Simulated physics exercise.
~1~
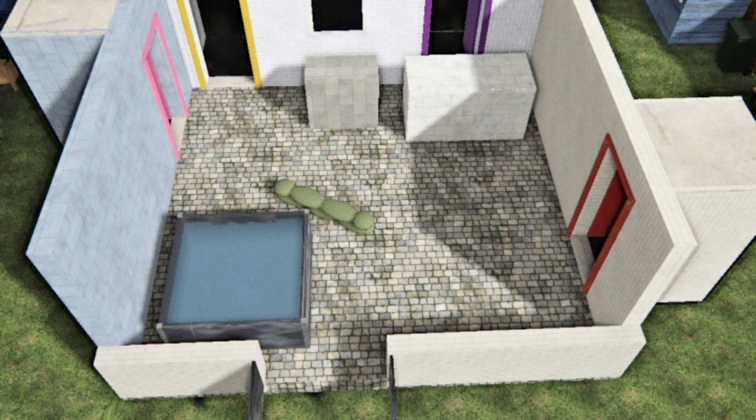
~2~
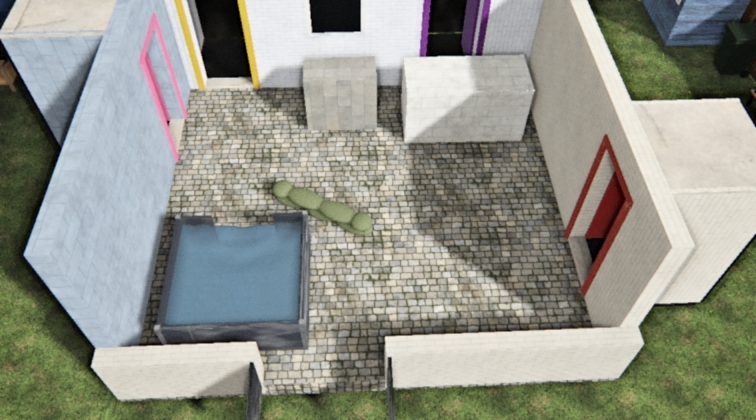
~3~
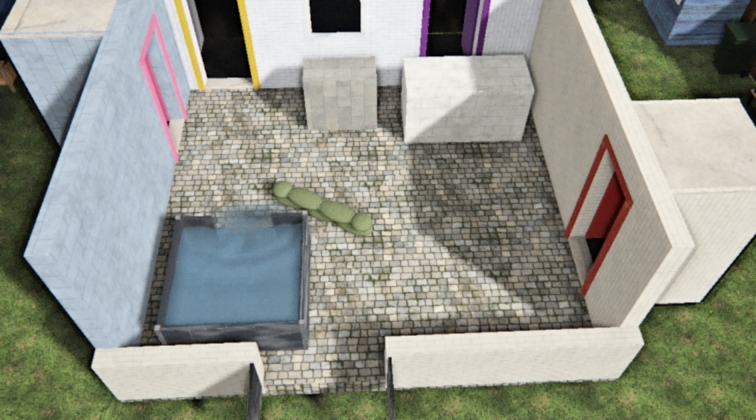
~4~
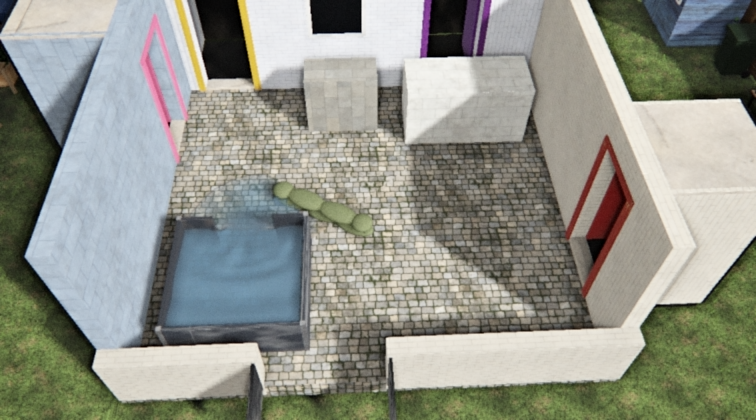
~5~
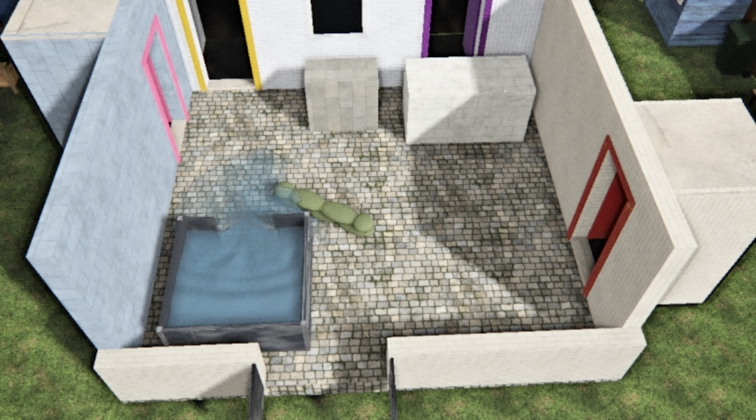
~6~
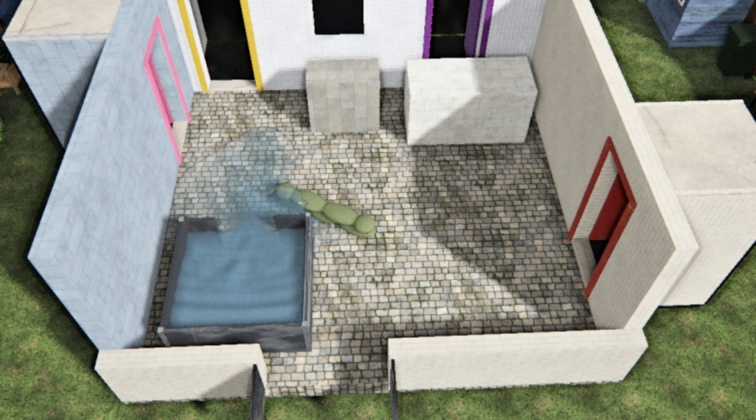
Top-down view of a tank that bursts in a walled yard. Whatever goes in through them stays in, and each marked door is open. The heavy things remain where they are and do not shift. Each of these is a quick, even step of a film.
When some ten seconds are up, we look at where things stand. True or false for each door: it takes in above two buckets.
The yellow door, true; the purple door, false; the red door, false; the pink door, true.
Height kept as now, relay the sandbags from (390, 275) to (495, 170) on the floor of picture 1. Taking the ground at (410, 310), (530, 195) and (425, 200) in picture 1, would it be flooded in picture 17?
Sequence check: Left alone / left alone / left alone.
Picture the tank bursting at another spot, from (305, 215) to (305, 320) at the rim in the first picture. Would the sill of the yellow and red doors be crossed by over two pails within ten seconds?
Yellow door: Falls short; red door: Exceeds the limit.
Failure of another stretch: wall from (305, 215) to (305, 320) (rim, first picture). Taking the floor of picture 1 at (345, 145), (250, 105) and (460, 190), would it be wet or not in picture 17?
In that order: Clear, no water, wet.
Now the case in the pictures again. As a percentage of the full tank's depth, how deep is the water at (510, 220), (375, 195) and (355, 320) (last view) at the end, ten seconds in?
First spot roughly 8 %, second 4 %, third 2 %.
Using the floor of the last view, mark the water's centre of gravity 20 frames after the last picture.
The water's centre sits above (269, 220).
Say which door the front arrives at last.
I'd go with the red one.
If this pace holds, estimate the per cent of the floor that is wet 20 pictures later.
I reckon 45 per cent or so.
A moment on, water covers 30 % of the floor; the yellow door under two buckets in, the purple door not reached, the red door not reached, the pink door wet at the sill, nothing in.
Next, water covers 35 % of the floor; the yellow door over two buckets in, the purple door not reached, the red door not reached, the pink door under two buckets in.
Then, water covers 45 % of the floor; the yellow door far over two buckets in, the purple door wet at the sill, nothing in, the red door not reached, the pink door over two buckets in.
Later, water covers 60 % of the floor; the yellow door far over two buckets in, the purple door wet at the sill, nothing in, the red door wet at the sill, nothing in, the pink door far over two buckets in.
In the end, water covers 85 % of the floor; the yellow door far over two buckets in, the purple door wet at the sill, nothing in, the red door wet at the sill, nothing in, the pink door far over two buckets in.
